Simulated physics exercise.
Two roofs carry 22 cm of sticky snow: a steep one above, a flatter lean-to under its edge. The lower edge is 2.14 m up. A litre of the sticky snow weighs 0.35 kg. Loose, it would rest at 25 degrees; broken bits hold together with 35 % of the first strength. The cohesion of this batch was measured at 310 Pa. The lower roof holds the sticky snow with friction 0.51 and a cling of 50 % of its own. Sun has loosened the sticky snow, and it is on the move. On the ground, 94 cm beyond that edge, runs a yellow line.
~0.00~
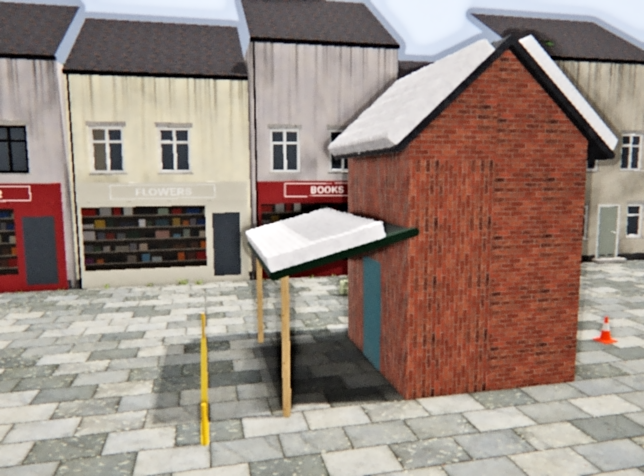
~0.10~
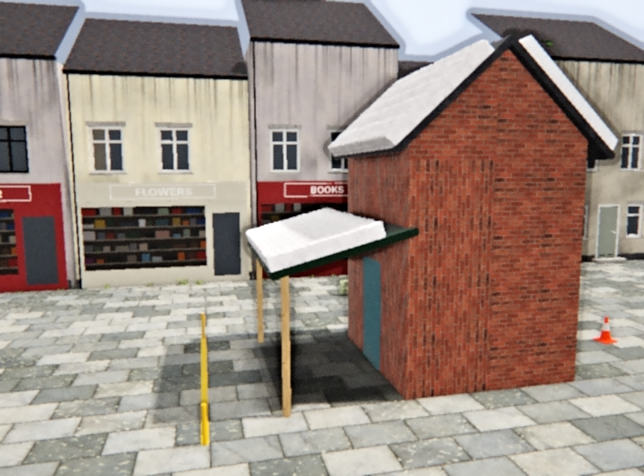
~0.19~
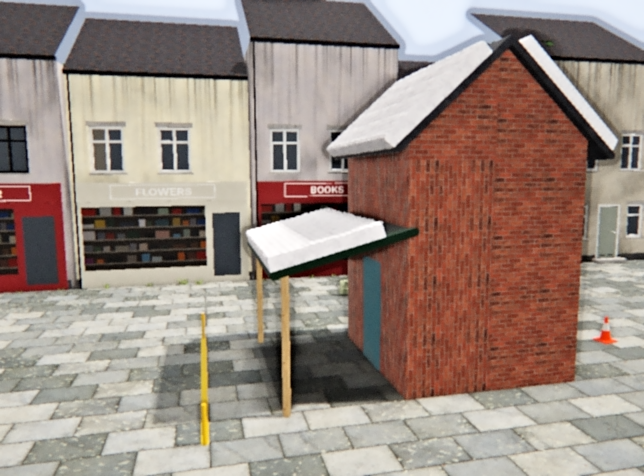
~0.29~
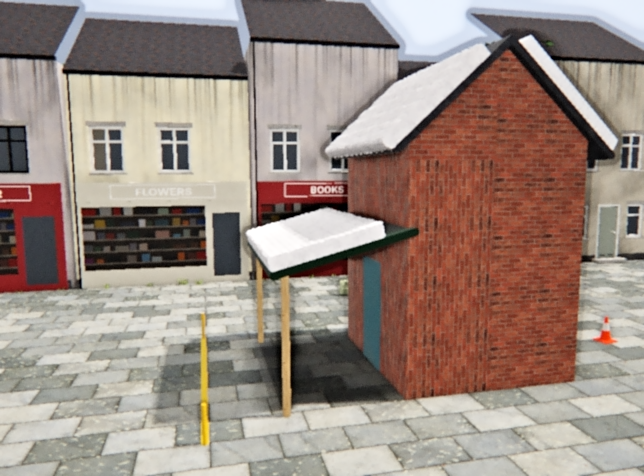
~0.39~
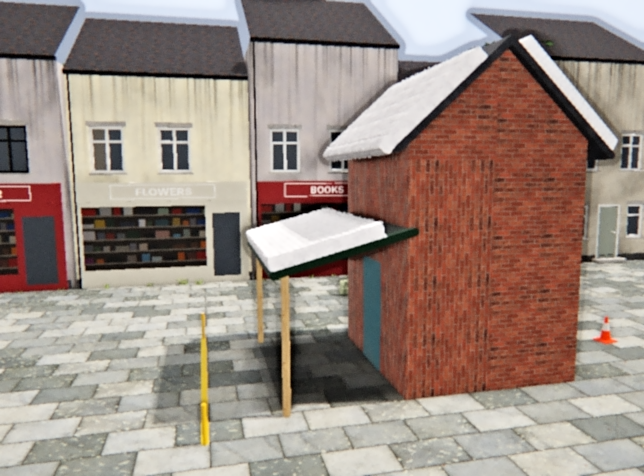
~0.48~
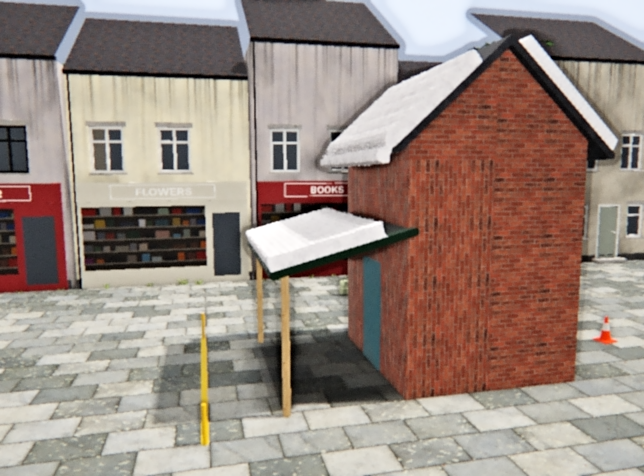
The clip shows a small brick building in a paved square with white snow on its steep roof and lower lean-to; the upper snow slides slowly down the left slope, its front poking slightly past the roof's edge.
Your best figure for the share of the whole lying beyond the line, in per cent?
The share of the whole lying beyond the line is near 22 %.
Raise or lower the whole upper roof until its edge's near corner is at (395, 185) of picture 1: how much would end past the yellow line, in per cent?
Then about 8 %.
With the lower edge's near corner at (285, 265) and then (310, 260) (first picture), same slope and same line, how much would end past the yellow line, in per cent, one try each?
In that order: 30 %, 30 %.
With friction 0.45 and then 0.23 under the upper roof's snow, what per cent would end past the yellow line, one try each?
In that order: 35 %, 40 %.
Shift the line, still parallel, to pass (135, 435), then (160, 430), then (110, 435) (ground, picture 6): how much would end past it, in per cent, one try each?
In that order: 6 %, 10 %, 3 %.
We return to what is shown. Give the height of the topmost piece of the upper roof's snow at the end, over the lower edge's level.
Some 0.7 m.
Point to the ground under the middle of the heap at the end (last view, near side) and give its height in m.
Around (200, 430); it stands about 0.2 m.
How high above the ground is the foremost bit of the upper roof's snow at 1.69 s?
Some 2.4 m.
By 1.04 s, none is below the lower edge and 0 % is past the line.
By 1.69 s, none is below the lower edge and 0 % is past the line.
By 2.35 s, 34 % is below the lower edge and 14 % is past the line.
By 3.00 s, 42 % is below the lower edge and 22 % is past the line.
By 3.60 s, at the end, 42 % is below the lower edge and 22 % is past the line.
